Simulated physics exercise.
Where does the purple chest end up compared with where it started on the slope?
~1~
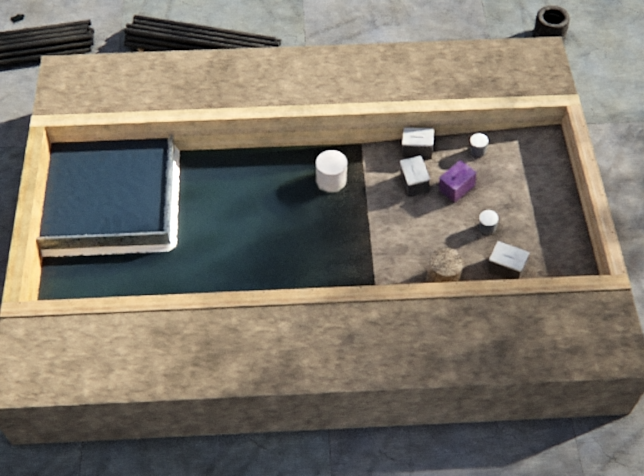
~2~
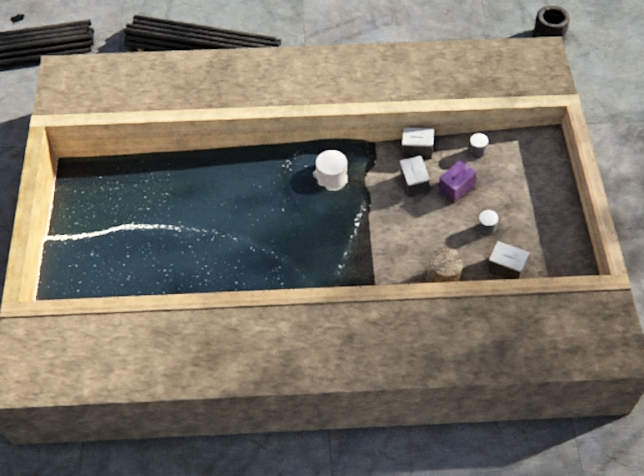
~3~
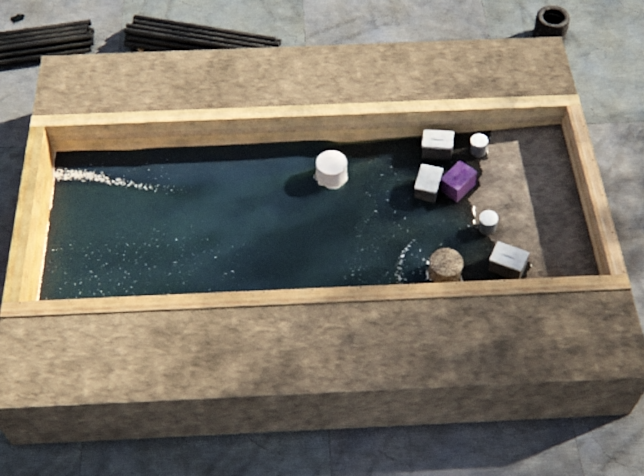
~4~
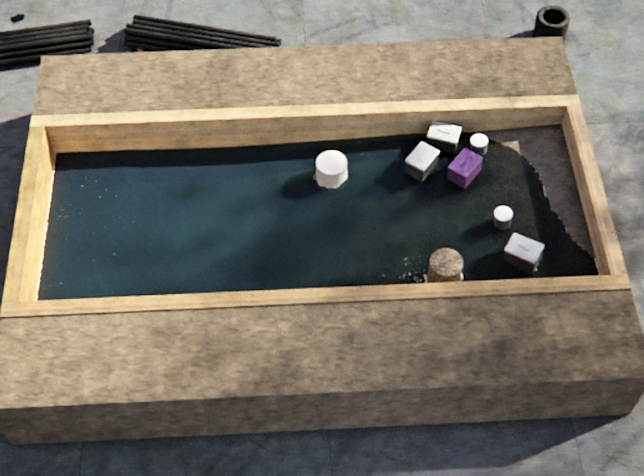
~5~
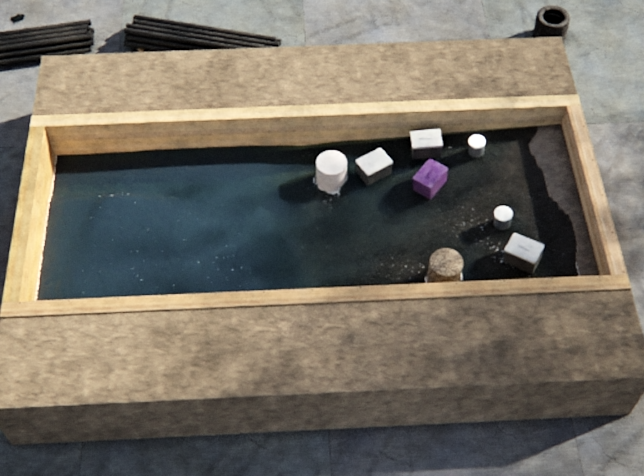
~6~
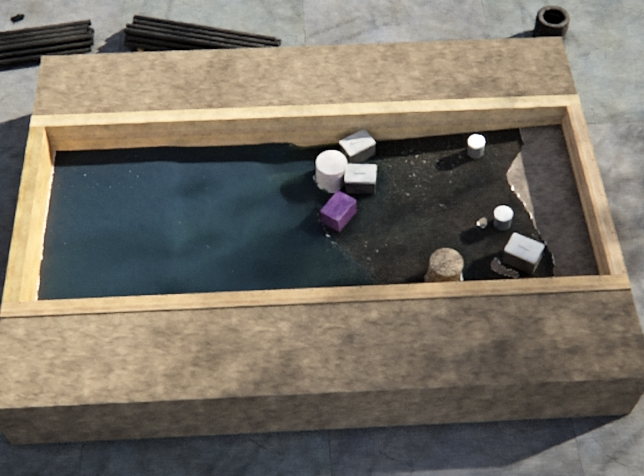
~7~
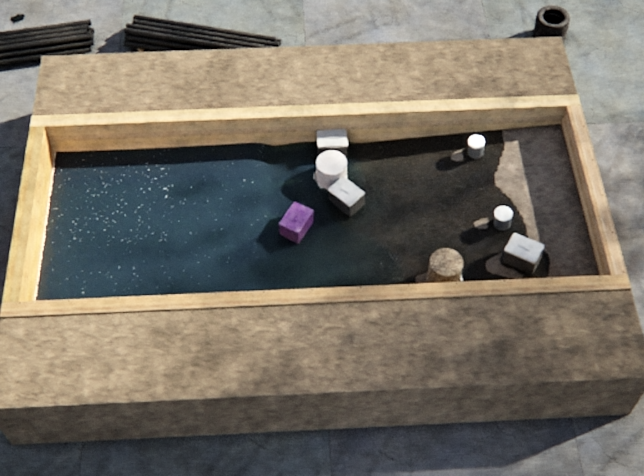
It gets carried off to the left by the returning water, well away from its starting place, and is last seen in the pool just past the white post.
The clip opens on a walled strip with a raised block of water at the left, a white post in the shallow pool, and pale chests, a purple chest and small pails on the sandy slope. The block drops away and a wave runs right, past the post. It reaches the objects, nudges several of them, and climbs most of the slope. As the water draws back, the purple chest and two pale ones drift left. At the end the purple chest floats beyond the post, the two pale chests sit close by it, and the others remain on the right.
